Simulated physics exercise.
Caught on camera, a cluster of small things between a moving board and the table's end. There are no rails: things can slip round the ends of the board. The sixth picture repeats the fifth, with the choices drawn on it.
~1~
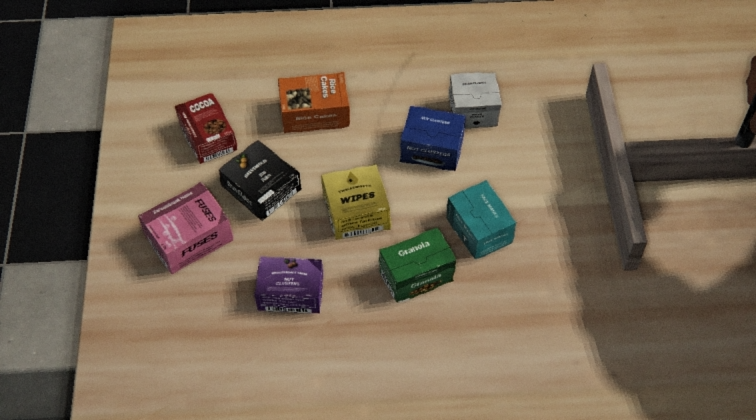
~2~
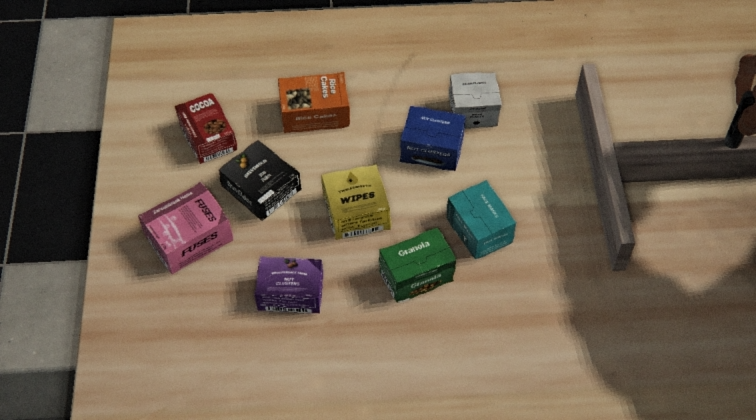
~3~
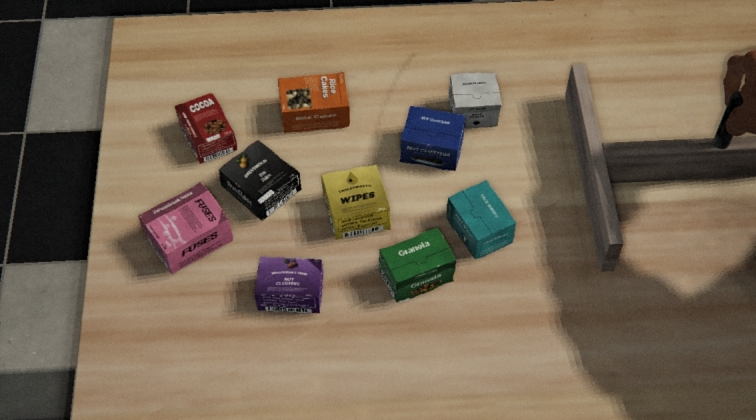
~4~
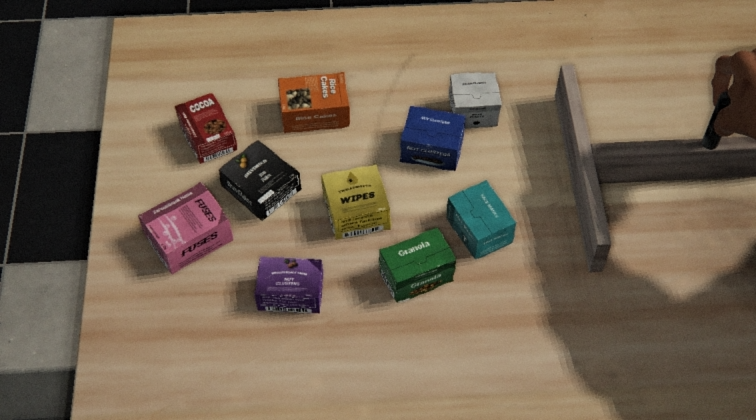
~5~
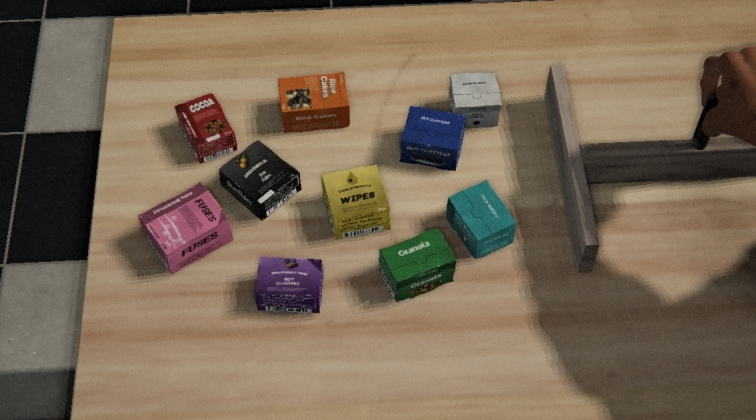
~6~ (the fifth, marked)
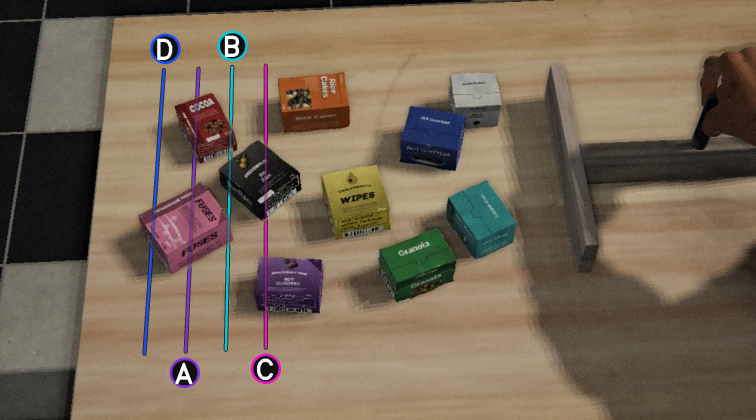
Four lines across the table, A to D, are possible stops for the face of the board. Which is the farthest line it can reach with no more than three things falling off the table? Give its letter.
It can go as far as A.
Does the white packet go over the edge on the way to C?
By then, no.
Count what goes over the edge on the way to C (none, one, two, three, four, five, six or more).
In all, none.
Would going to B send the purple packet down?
By then, no.
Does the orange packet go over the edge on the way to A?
No.
On the marked copy, A at (193, 198); B at (229, 196); C at (266, 194); D at (155, 199).
Following A. Soon after the start, board (439, 156); white packet (399, 102); green packet (389, 277).
Later, board (300, 162); pink box (144, 227); red box (156, 133).
In the end, board (193, 167); red box over the edge; pink box over the edge; two fallen.
As for the rest, B is within the limit but short; C is within the limit but short; D drops five.
